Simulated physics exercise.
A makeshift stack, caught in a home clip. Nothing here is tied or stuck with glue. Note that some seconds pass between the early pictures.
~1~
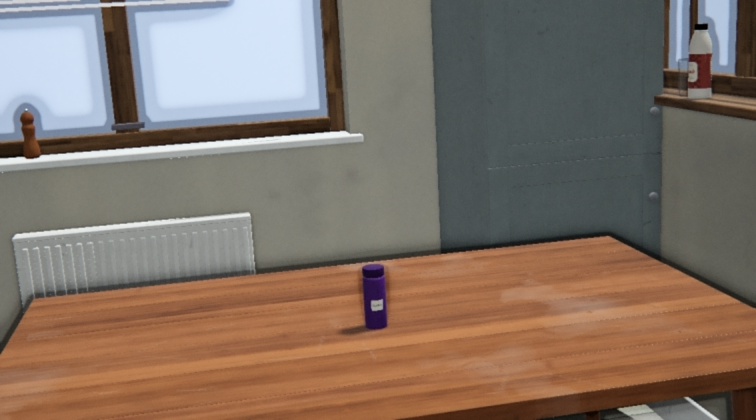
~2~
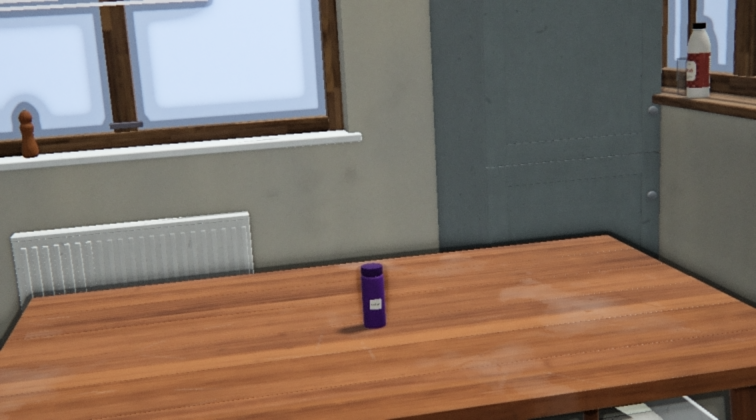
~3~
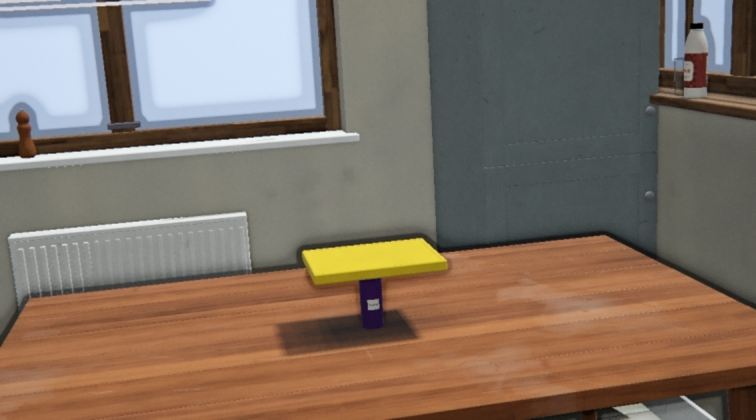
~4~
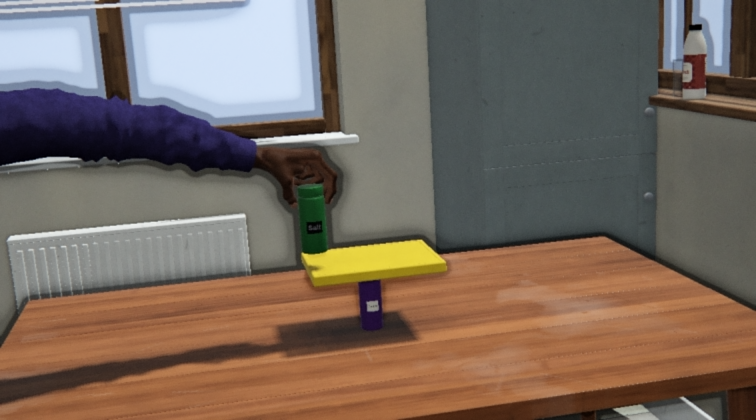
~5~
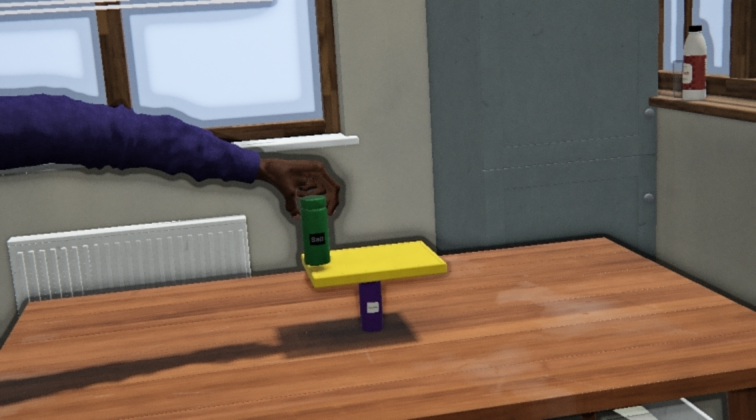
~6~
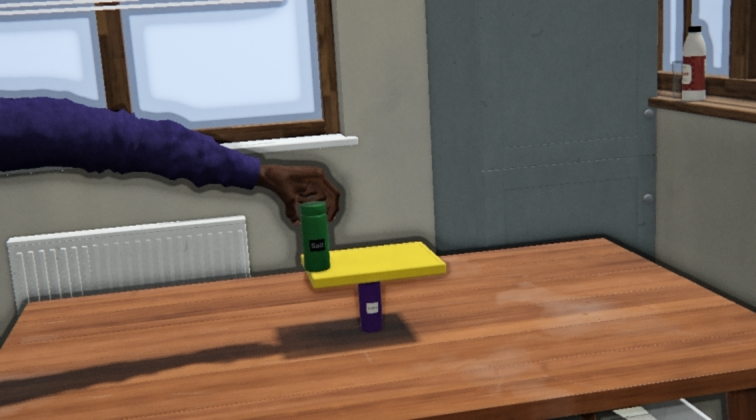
A yellow slab appearing atop a purple bottle on a wooden table, then a hand lowering a green shaker onto its left end.
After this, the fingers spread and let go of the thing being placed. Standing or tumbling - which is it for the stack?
The tower does not remain standing.
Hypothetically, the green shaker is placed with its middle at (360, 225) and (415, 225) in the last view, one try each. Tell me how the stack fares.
Result of try one: No collapse; result of try two: Collapse.
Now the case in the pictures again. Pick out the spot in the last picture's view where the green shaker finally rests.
In the final view it sits at roughly (290, 337).
Then, 0.40 s after the last picture, green shaker now fallen; yellow lid tipped 48° from how it was.
Then, 0.70 s after the last picture, yellow lid tipped 68° from how it was; purple shaker tipped 6° from how it was.
Then, 1.00 s after the last picture, yellow lid and purple shaker now fallen.
At rest, fallen, green shaker, yellow lid and purple shaker. Seen from the same camera at the end, green shaker near (290, 337). The stack loses its balance.
